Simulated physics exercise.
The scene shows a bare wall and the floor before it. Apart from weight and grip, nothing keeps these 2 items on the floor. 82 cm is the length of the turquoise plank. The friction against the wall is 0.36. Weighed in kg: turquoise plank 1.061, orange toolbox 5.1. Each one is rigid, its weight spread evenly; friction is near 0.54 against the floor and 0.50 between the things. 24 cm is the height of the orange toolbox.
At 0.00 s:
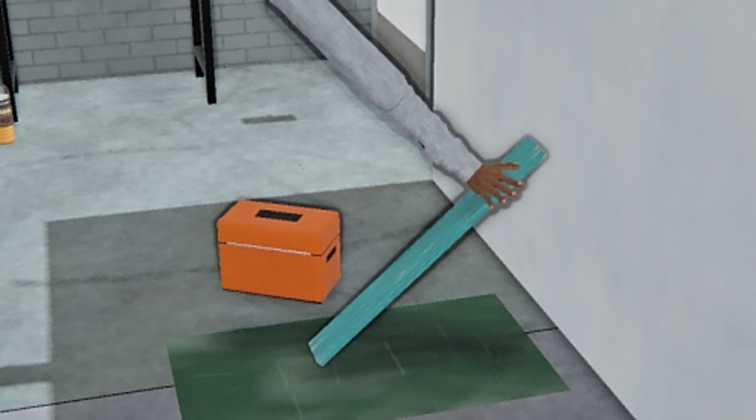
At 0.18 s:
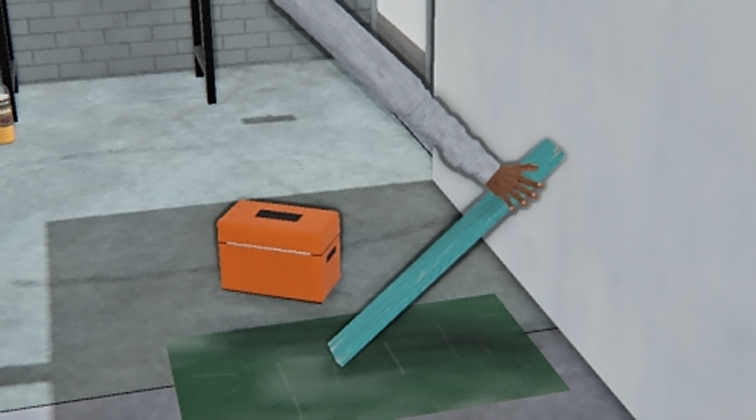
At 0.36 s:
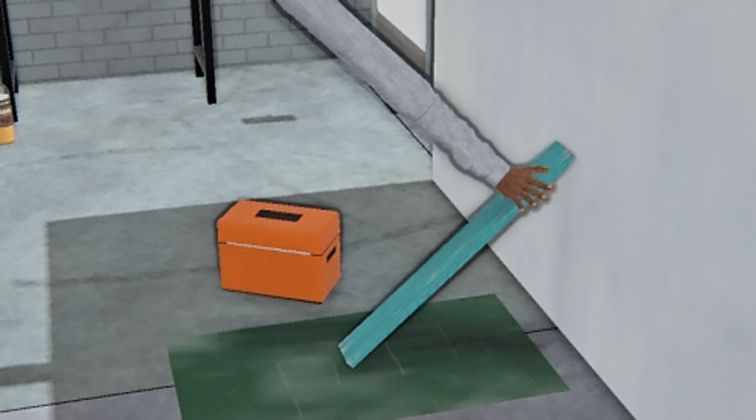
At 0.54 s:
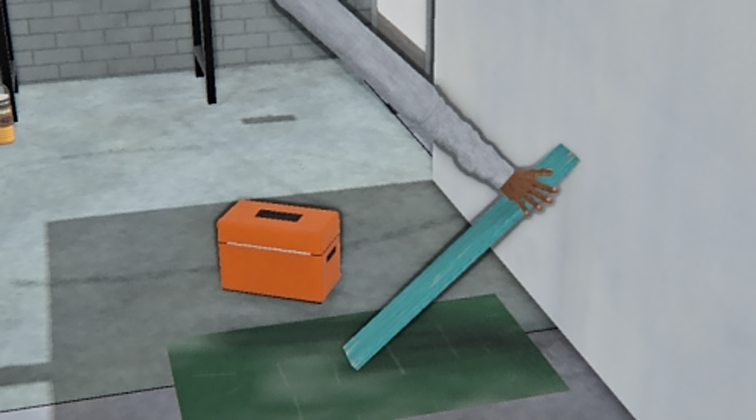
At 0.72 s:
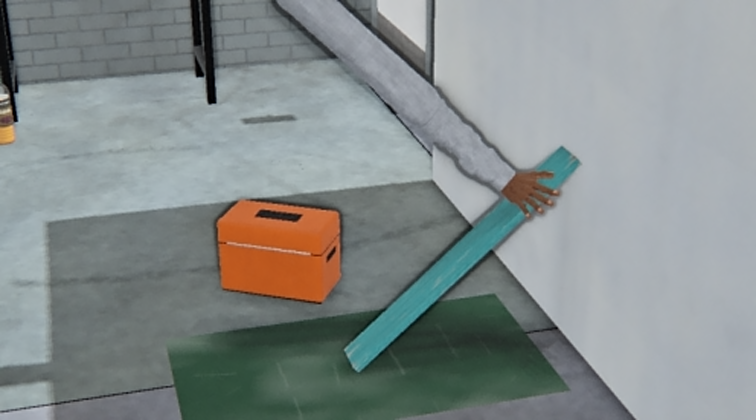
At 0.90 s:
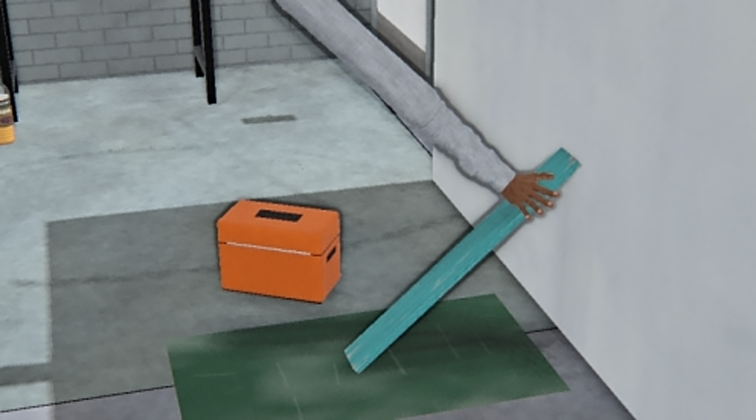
A turquoise plank, held near its top by a hand, shifted a short way right until it leaned against the pale wall, the hand still on it, while an orange toolbox sat still nearby.
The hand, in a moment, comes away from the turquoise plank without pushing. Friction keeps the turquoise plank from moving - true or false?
True.
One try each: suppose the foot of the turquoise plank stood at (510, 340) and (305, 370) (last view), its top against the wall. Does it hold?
At first it keeps its lean, and the next time it fails to stay.
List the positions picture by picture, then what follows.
In the first picture, 11 cm from its place; turquoise plank (425, 251); orange toolbox (280, 250).
In the second picture, 5 cm from its place; turquoise plank (445, 252); orange toolbox (280, 250).
In the third picture, 3 cm from its place; turquoise plank (455, 254); orange toolbox (280, 250).
In the fourth picture, 1 cm from its place; turquoise plank (459, 256); orange toolbox (280, 250).
In the fifth picture, leant on the wall, still held; turquoise plank (460, 259); orange toolbox (280, 250).
In the sixth picture, leant on the wall, still held; turquoise plank (460, 260); orange toolbox (280, 250).
Around 1.10 s, nothing moves.
Around 1.40 s, turquoise plank resting near (460, 261).
Finally (2.2 s), both still in place (within 10 cm). Final places as that camera would see them, turquoise plank near (460, 261). The plank stays up.
